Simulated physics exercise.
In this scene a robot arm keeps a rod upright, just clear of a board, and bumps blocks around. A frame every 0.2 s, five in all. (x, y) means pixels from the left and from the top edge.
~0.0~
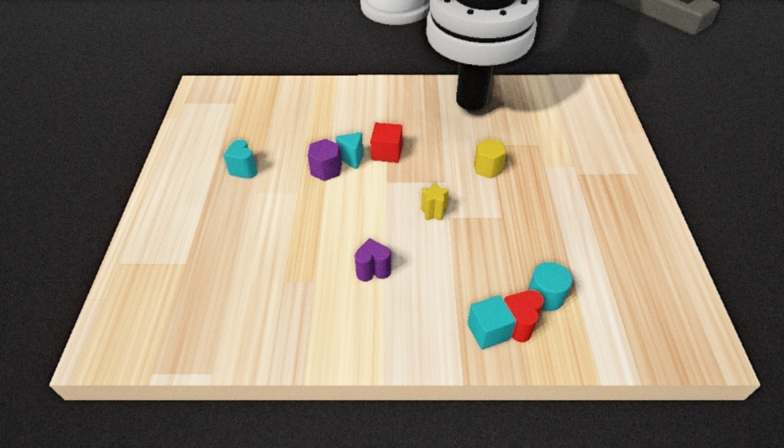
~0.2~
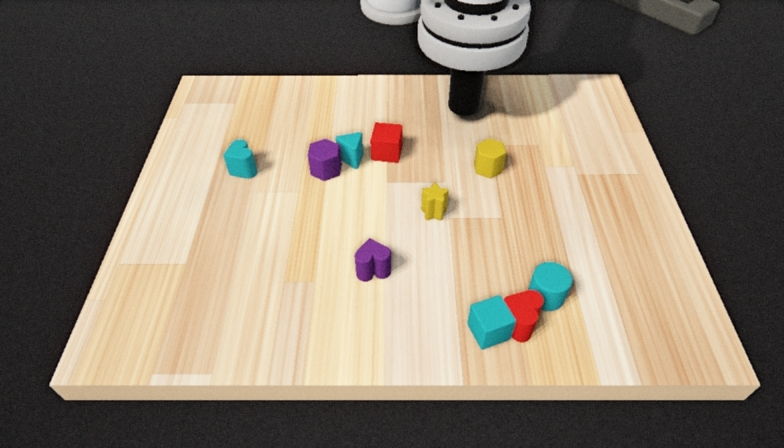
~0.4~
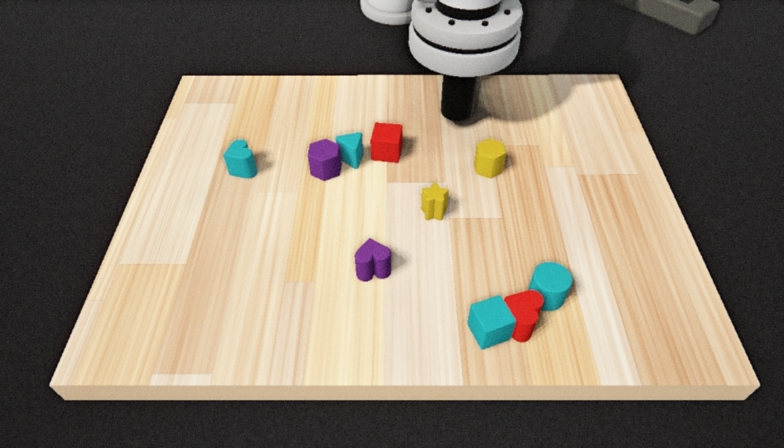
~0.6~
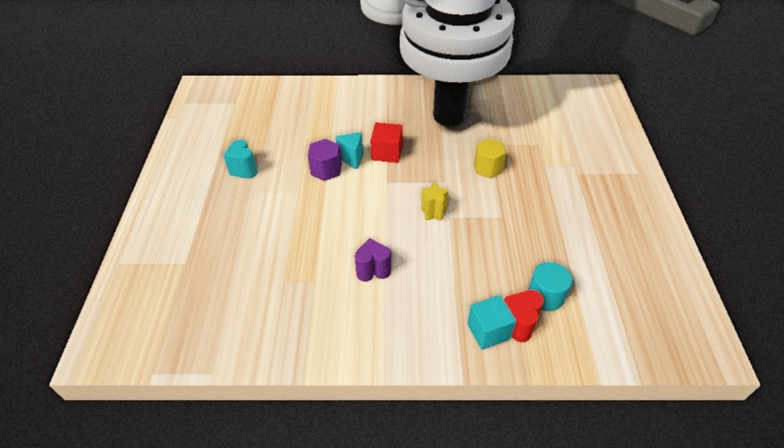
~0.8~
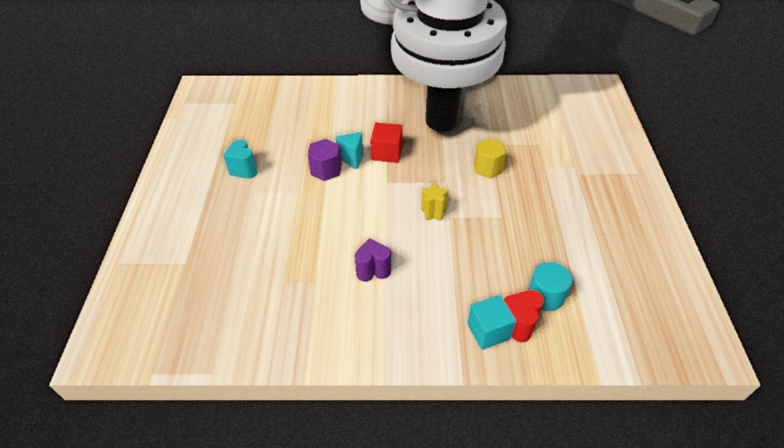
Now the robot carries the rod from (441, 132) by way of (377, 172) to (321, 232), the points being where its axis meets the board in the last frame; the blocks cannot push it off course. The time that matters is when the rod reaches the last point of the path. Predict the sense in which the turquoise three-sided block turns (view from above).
Looking down, it rotates clockwise.
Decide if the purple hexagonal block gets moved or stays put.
It is shifted.
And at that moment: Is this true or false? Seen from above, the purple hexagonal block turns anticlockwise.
This is true.
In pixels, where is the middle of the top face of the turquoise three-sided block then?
Somewhere near (322, 137).
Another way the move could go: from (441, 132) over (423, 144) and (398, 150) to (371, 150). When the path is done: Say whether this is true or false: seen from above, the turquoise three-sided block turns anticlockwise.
My answer: True.
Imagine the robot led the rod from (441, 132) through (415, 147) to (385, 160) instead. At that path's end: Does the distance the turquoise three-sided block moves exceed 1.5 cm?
Yes
On the path given first. One third of the way, rod at (397, 149); purple hexagonal block at (318, 151); turquoise three-sided block at (339, 140); red square block at (363, 139).
Two thirds of the way, rod at (356, 182); purple hexagonal block at (304, 153), turned 40° anticlockwise; turquoise three-sided block at (322, 137), turned 25° clockwise; red square block at (341, 145), turned 25° clockwise.
At the end, rod at (320, 223); purple hexagonal block at (304, 153), turned 40° anticlockwise; turquoise three-sided block at (322, 137), turned 25° clockwise; purple heart-shaped block unmoved; red square block at (341, 145), turned 25° clockwise.
